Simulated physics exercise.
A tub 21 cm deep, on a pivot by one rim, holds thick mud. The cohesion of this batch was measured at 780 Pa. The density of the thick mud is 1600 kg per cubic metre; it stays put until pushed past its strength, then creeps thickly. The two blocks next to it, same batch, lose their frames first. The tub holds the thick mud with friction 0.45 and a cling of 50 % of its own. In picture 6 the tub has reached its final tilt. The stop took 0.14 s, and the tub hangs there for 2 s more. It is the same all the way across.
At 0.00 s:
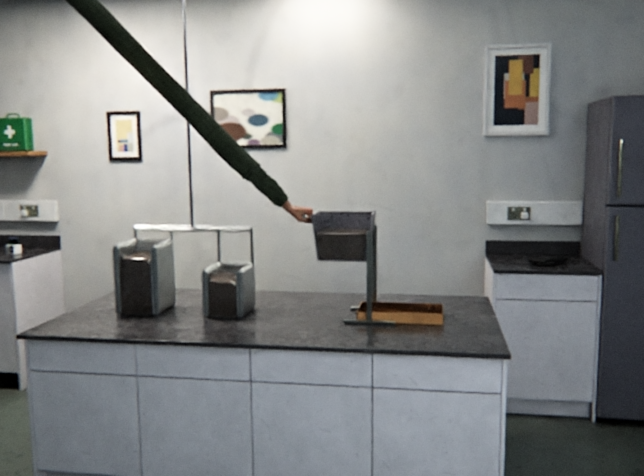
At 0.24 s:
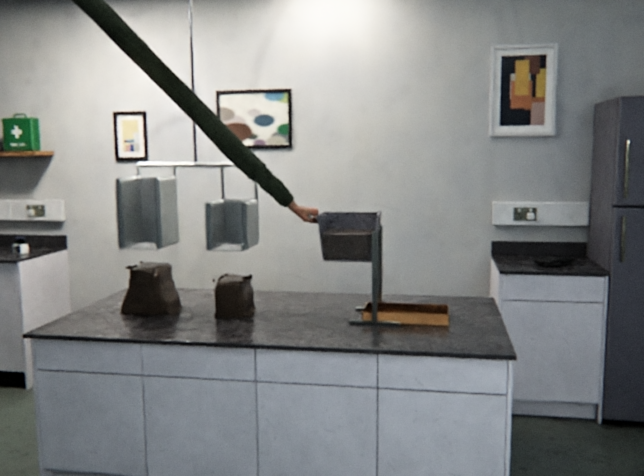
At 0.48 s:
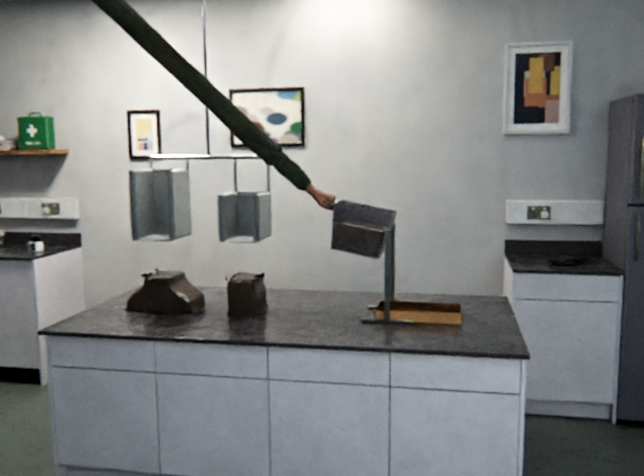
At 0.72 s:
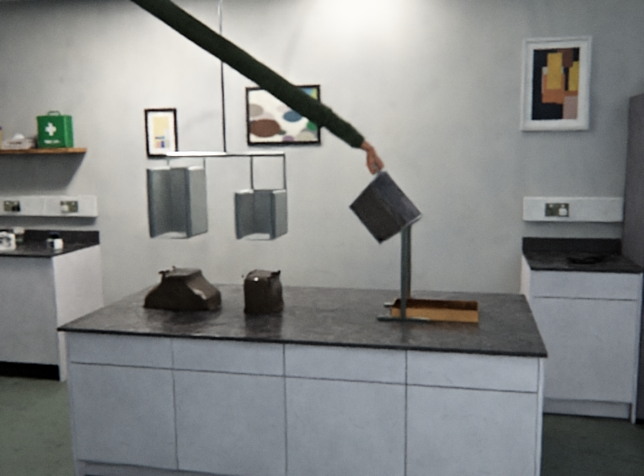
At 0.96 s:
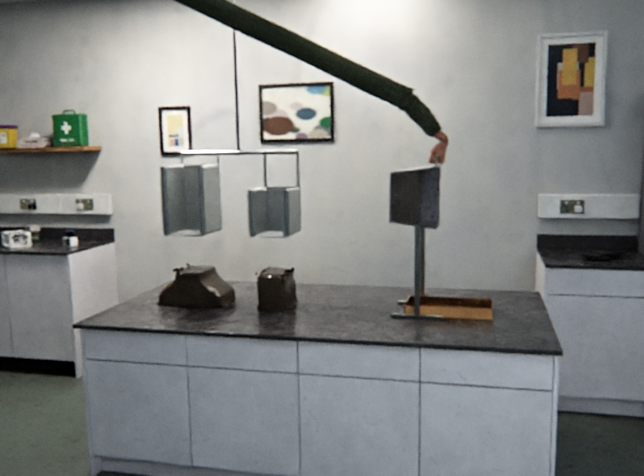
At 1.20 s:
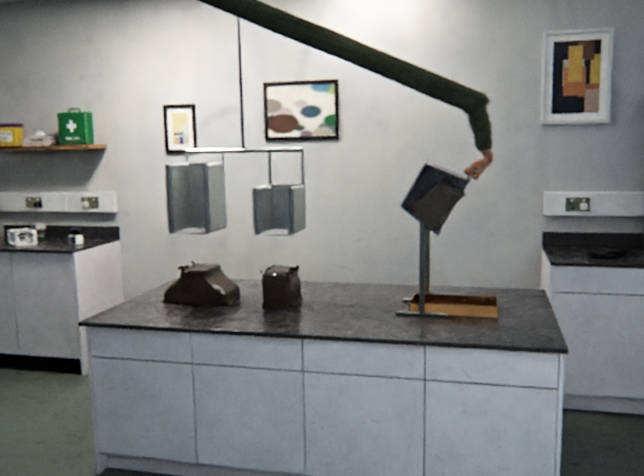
A green-sleeved arm tilting a grey tub on a stand after metal casings lift off two dark mud blocks, which slump.
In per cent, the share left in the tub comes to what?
The share left in the tub is near 0 %.
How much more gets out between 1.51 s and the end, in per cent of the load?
Near 0 %.
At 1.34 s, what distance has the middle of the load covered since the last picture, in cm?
Some 17 cm.
After 1.34 s, the tub is at 120 degrees and holds 20 %.
After 1.51 s, the tub is at 120 degrees and holds 0 %.
After 1.68 s, the tub is at 120 degrees and holds 0 %.
After 1.85 s, the tub is at 120 degrees and holds 0 %.
After 3.20 s, at the end, the tub is at 120 degrees and holds 0 %.
